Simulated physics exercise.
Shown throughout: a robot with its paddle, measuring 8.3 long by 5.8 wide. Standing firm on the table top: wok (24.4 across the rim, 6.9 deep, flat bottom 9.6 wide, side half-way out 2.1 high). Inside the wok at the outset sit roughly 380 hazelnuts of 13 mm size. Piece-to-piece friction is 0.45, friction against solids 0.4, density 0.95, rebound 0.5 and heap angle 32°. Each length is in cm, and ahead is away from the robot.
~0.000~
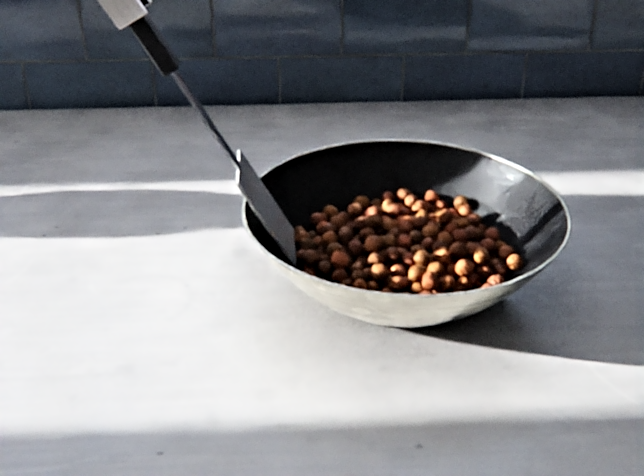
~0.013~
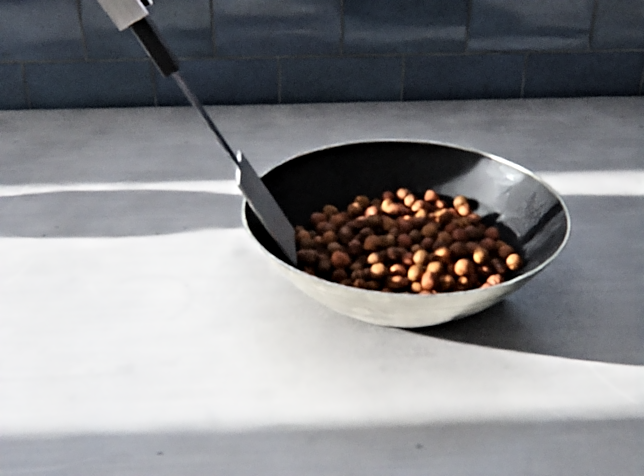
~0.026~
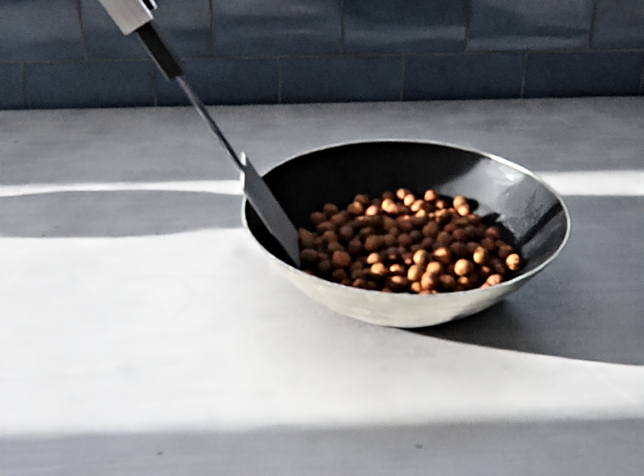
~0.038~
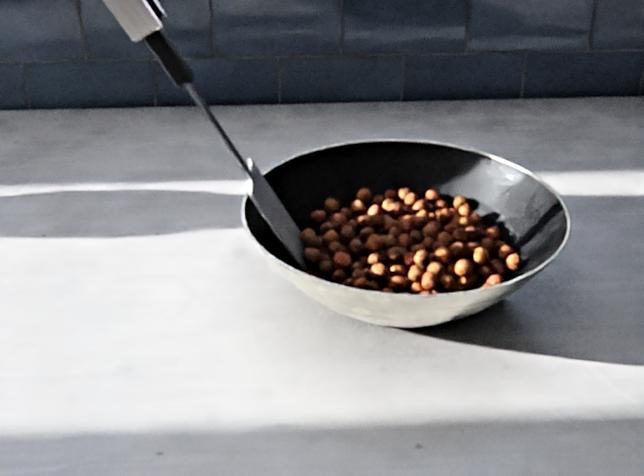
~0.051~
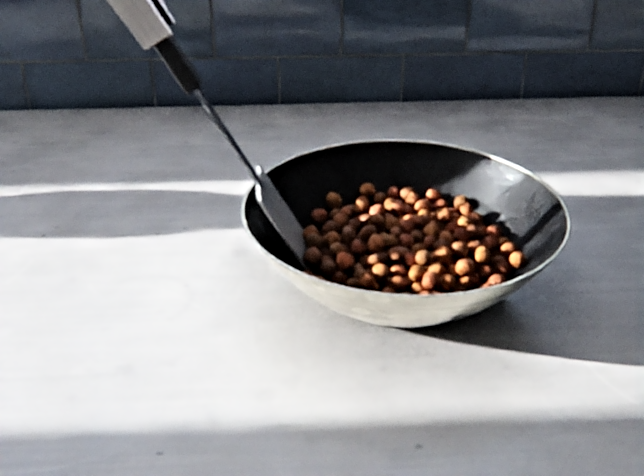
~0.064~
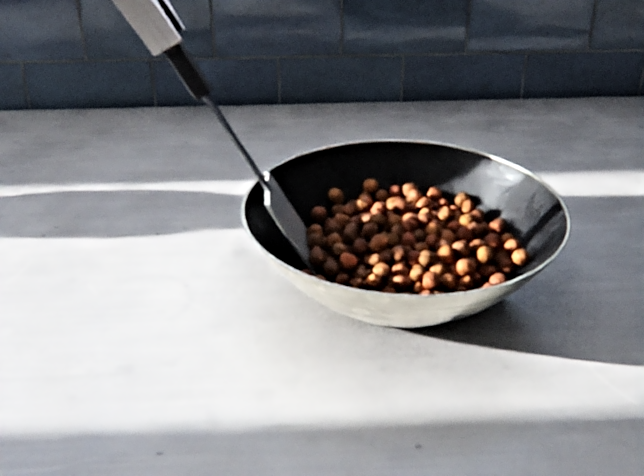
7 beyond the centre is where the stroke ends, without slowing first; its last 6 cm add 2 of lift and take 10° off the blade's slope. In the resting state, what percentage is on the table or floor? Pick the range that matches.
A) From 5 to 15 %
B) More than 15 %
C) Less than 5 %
Option A: From 5 to 15 %.
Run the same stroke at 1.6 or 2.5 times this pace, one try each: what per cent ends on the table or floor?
Near 20 and near 35 percent respectively.
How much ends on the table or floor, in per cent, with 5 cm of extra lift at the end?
Roughly 10 percent of it.
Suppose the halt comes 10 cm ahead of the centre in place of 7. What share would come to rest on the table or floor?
Estimate: Approx. 25 %.
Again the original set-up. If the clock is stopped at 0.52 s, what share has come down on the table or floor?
My estimate is roughly 6 %.
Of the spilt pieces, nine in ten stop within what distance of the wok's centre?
Around 25 centimetres.
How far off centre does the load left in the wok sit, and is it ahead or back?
3.5 cm ahead.
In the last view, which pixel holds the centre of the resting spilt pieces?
The centre sits at roughly (597, 265).
By 0.17 s, sloping 61°, highest piece 6 above the table; 375 in the wok.
By 0.27 s, sloping 57°, highest piece 7 above the table; 375 in the wok.
By 0.52 s, sloping 51°, highest piece 9 above the table; 348 in the wok, 20 on the table or floor, 7 on the blade or in flight.
By 1.57 s, sloping 51°, highest piece 8 above the table; 348 in the wok, 27 on the table or floor.
Final count, 348 in the wok, 27 on the table or floor. That is 7 % on the table or floor.
